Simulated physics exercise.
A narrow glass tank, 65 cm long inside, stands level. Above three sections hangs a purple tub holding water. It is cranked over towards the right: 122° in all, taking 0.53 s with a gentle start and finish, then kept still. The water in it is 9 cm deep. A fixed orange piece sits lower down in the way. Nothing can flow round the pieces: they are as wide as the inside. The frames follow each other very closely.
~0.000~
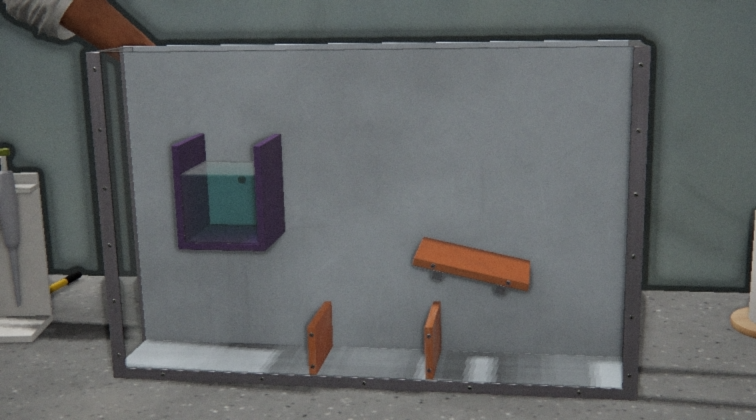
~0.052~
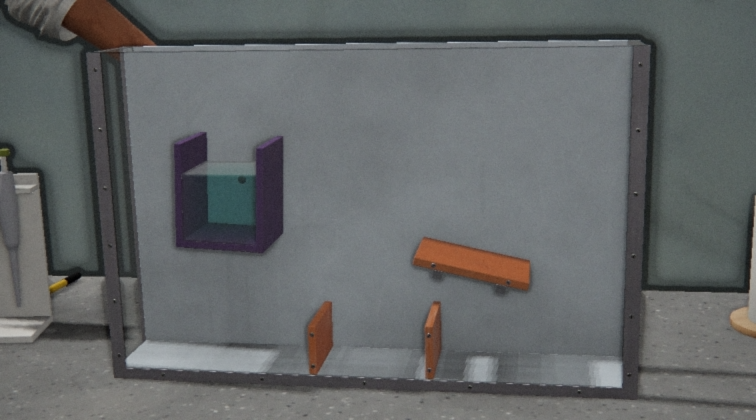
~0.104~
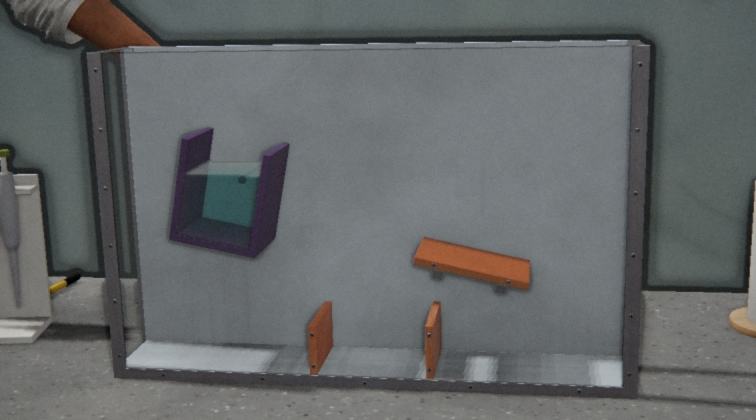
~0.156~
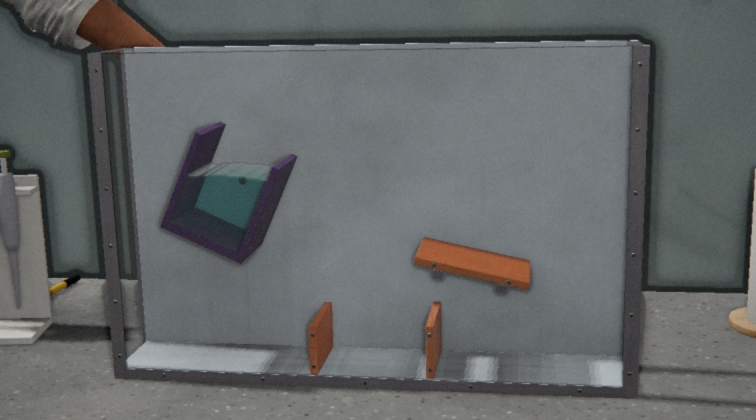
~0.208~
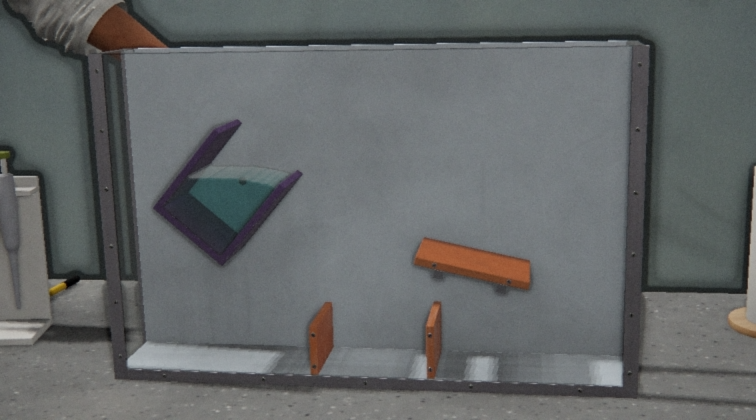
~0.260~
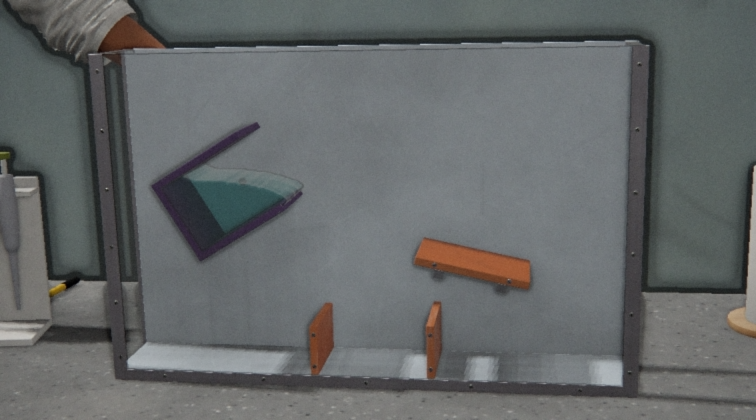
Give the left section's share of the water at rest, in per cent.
Close to 60 per cent of it.
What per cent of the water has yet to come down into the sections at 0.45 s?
Near 80 in a hundred.
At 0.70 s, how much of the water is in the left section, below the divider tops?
About 52 per cent.
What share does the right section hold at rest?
About 2 per cent.
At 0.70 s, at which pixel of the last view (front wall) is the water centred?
Around (285, 340).
Then, 0.45 s in, 20 per cent is down, the largest part in the middle section.
Then, 0.70 s in, 82 per cent is down, the largest part in the left section.
Then, 1.03 s in, 98 per cent is down, the largest part in the left section.
Finally, the split from left to right is 59, 39 and 2 per cent.
